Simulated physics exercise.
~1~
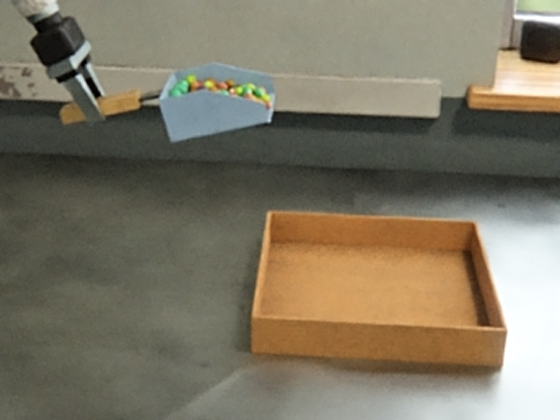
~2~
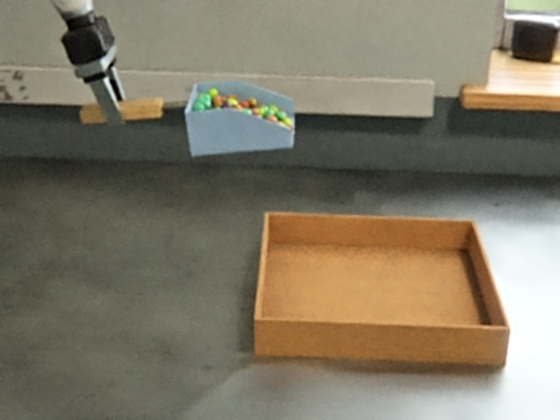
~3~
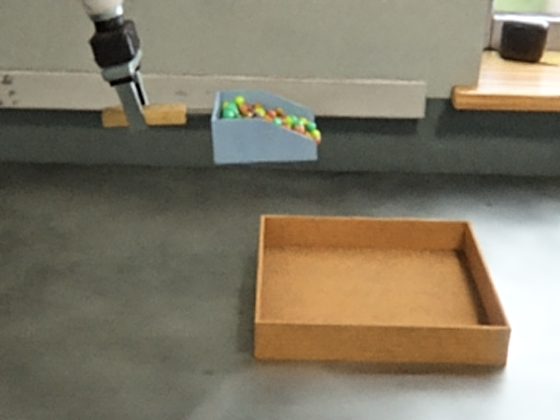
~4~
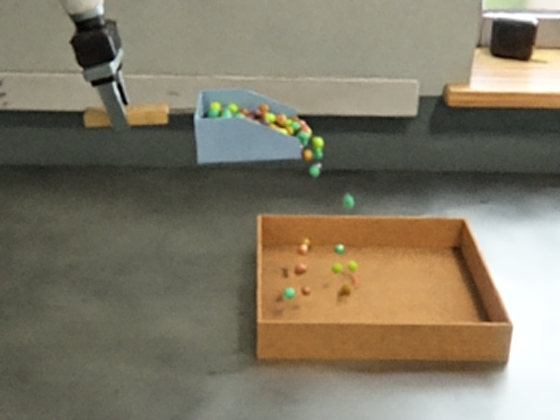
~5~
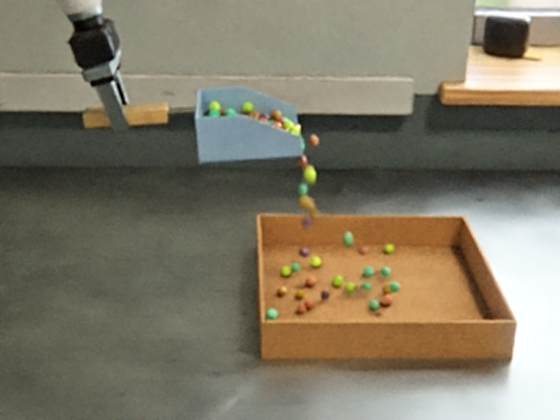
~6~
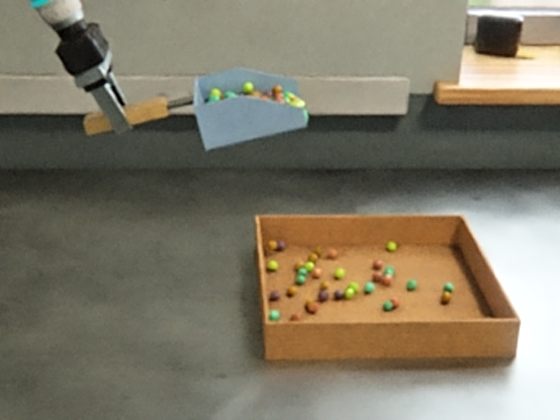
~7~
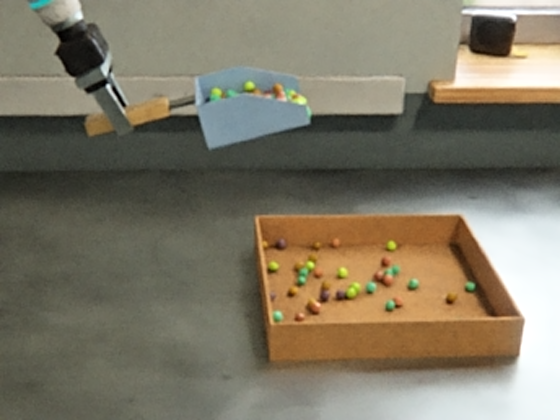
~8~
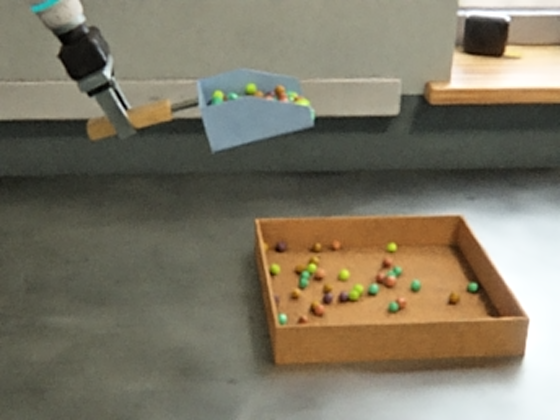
On a dark tabletop, a robot arm carried a blue-grey scoop of colourful round sweets to the right, tipped some into a shallow brown tray, then tilted the scoop back, leaving sweets scattered in the tray and many still in the scoop.
